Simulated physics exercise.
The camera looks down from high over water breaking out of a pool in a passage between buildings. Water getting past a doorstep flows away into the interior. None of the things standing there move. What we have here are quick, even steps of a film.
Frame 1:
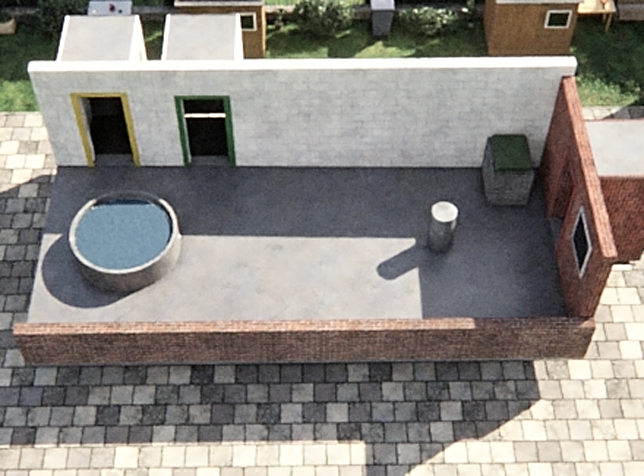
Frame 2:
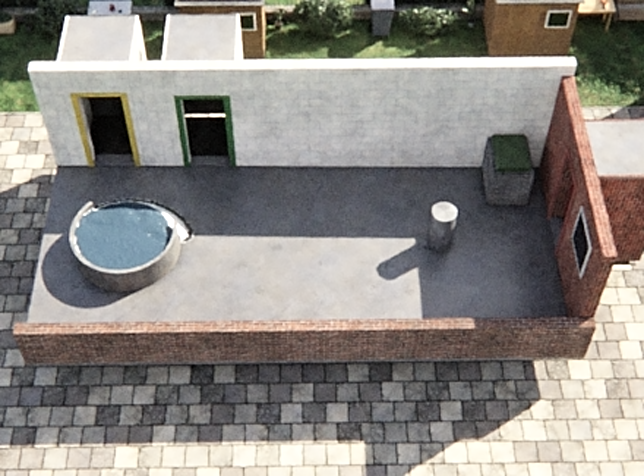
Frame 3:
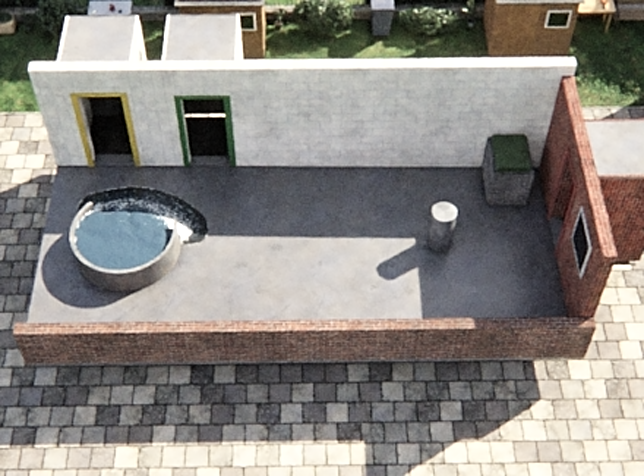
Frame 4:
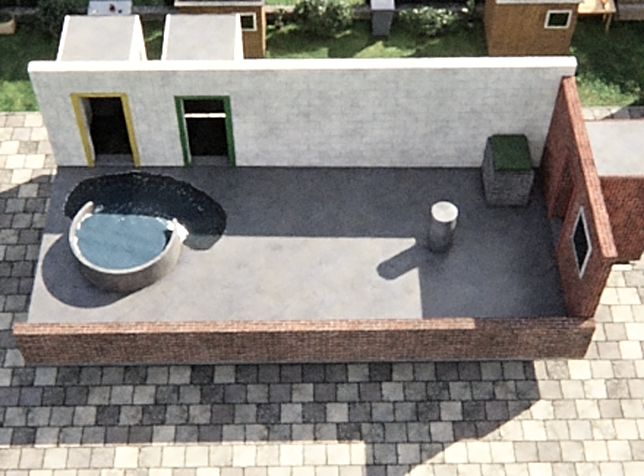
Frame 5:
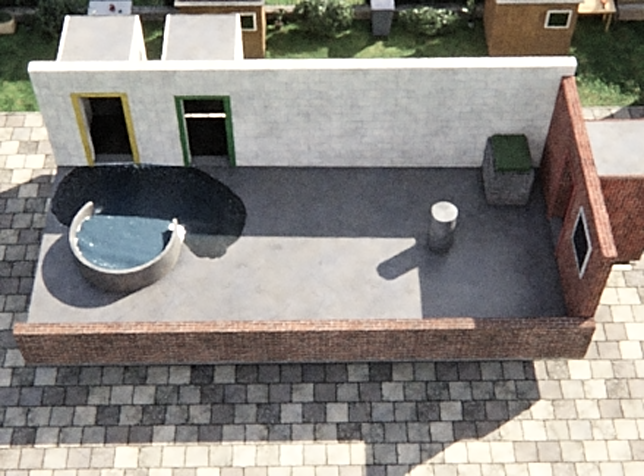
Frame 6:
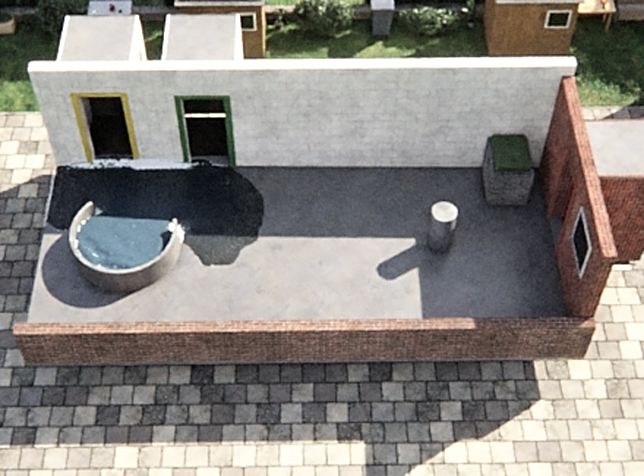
A paved passage between buildings, enclosed by a long white wall and low red-brick walls, is seen from high above. A round grey tank of blue water stands at the left near yellow-framed and green-framed doorways, with a small grey cylinder and a green-topped block toward the right. The tank's far side opens and water pours out, spreading darkly to the white wall and rightward, while the camera stays still.
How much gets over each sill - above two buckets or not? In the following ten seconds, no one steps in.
As I see it, green door: Overshoots, yellow door: Overshoots, red door: Does not overshoot.
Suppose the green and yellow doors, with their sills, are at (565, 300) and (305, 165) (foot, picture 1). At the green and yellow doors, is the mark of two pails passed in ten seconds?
Well, the green door overshoots while the yellow door comes up short.
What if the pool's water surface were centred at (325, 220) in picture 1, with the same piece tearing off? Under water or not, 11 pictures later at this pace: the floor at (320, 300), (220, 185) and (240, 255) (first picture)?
So, in the order given, I'd say unaffected, soaked through, unaffected.
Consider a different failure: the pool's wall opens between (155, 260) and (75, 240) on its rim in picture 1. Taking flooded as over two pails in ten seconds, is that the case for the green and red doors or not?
Briefly, the green door falls short while the red door falls short.
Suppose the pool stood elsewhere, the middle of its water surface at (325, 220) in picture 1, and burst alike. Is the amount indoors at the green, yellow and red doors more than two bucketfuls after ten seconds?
Green misses the limit, yellow misses the limit and red misses the limit.
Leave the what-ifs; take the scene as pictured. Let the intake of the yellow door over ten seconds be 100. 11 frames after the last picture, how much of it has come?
That share would be near 75 %.
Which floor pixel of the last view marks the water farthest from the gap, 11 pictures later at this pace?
My guess is roughly (412, 168).
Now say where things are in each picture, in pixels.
The round tank at (124, 232) is whole and still, in the first picture.
Water pours out on the round tank's far side and has run to (189, 236), in the second picture.
Water pours out on the round tank's far side and has run to (200, 236), in the third picture.
The front is at (221, 229), out from the gap on the round tank's far side, in the fourth picture.
The front is at (242, 213), out from the gap on the round tank's far side, in the fifth picture.
Water pours out on the round tank's far side and has run to (259, 203), in the sixth picture.
A moment on, water covers 20 % of the floor; the green door over two buckets in, the yellow door over two buckets in, the red door not reached.
Next, water covers 25 % of the floor; the green door far over two buckets in, the yellow door far over two buckets in, the red door not reached.
Then, water covers 40 % of the floor; the green door far over two buckets in, the yellow door far over two buckets in, the red door not reached.
Later, water covers 60 % of the floor; the green door far over two buckets in, the yellow door far over two buckets in, the red door wet at the sill, nothing in.
In the end, water covers 55 % of the floor; the green door far over two buckets in, the yellow door far over two buckets in, the red door wet at the sill, nothing in.
